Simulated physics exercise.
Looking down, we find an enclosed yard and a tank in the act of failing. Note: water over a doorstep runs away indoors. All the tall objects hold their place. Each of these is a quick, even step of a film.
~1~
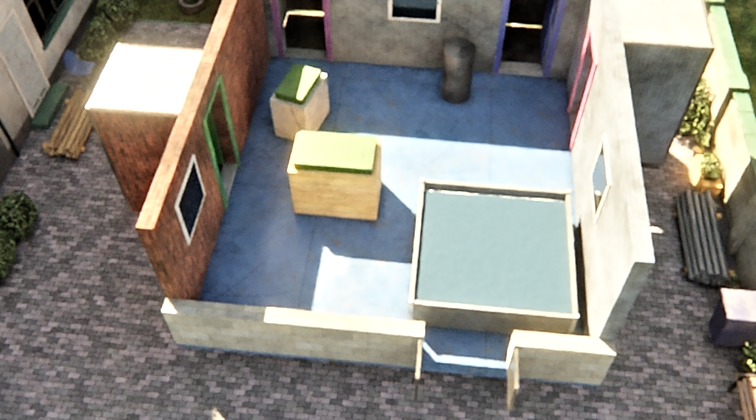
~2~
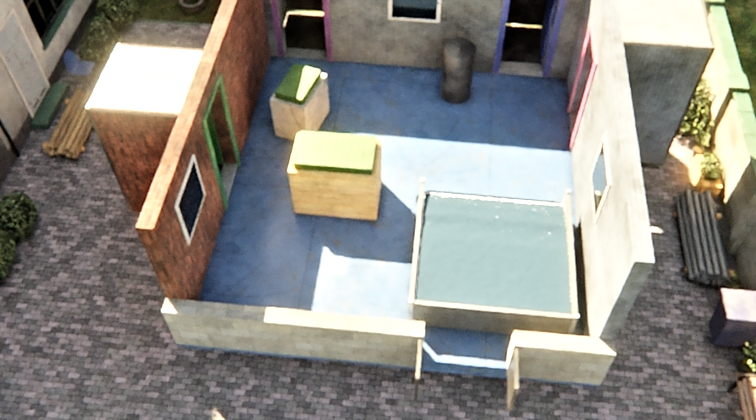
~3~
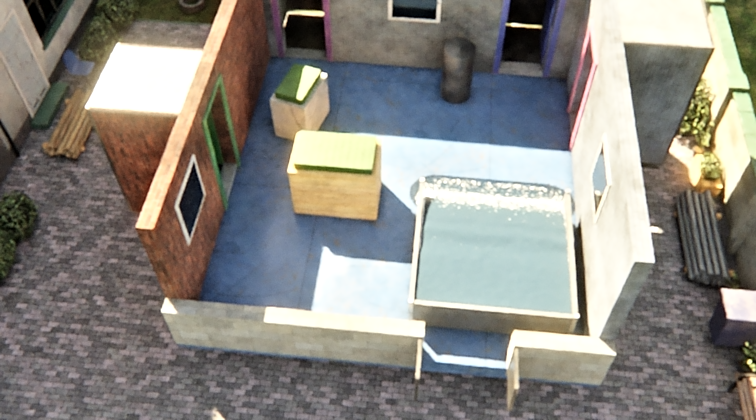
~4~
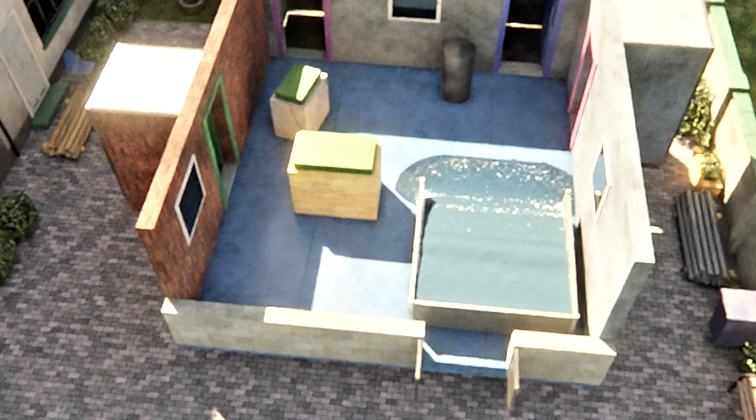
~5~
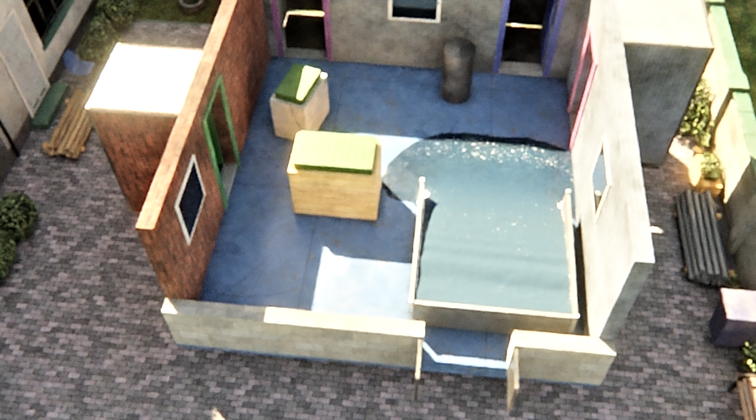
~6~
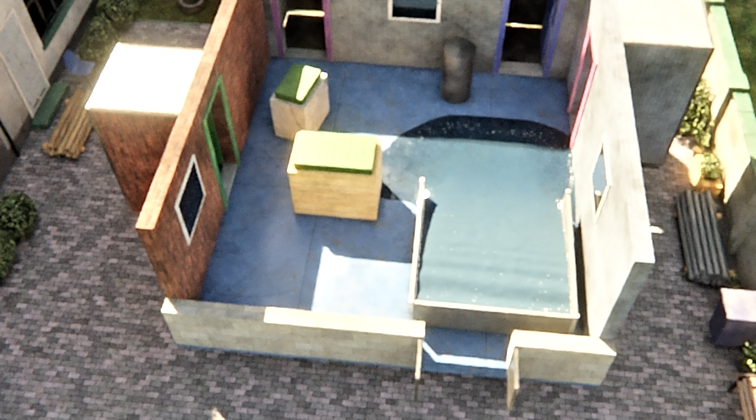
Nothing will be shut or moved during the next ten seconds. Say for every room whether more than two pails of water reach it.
One by one: The purple door lets too much in there; the green door lets in little enough there; the blue door lets too much in there; the pink door lets too much in there.
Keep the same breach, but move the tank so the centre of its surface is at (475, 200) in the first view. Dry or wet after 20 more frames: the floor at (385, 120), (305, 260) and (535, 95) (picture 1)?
Check in sequence: Soaked through, still parched, soaked through.
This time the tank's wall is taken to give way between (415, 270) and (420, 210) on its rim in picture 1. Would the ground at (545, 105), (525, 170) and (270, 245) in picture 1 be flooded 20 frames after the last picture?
Result, in sequence: Spared by the spill, spared by the spill, sodden.
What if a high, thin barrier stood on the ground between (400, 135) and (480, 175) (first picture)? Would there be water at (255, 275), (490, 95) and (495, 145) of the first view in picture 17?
Taking the points in the order given, they are high and dry, inundated and inundated.
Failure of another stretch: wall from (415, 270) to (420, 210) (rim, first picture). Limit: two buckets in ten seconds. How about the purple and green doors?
The purple door exceeds the limit and the green door exceeds the limit.
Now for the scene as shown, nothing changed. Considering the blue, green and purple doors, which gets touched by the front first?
It's the blue-painted one.
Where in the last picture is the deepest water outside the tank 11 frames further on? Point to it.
About (557, 81).
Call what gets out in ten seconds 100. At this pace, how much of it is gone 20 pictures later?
Around 40 % of the total, roughly.
A moment on, water covers 40 % of the floor; the purple door not reached, the green door not reached, the blue door under two buckets in, the pink door wet at the sill, nothing in.
Next, water covers 50 % of the floor; the purple door not reached, the green door not reached, the blue door far over two buckets in, the pink door under two buckets in.
Then, water covers 55 % of the floor; the purple door wet at the sill, nothing in, the green door not reached, the blue door far over two buckets in, the pink door over two buckets in.
Later, water covers 75 % of the floor; the purple door over two buckets in, the green door wet at the sill, nothing in, the blue door far over two buckets in, the pink door far over two buckets in.
In the end, water covers 95 % of the floor; the purple door far over two buckets in, the green door wet at the sill, nothing in, the blue door far over two buckets in, the pink door far over two buckets in.
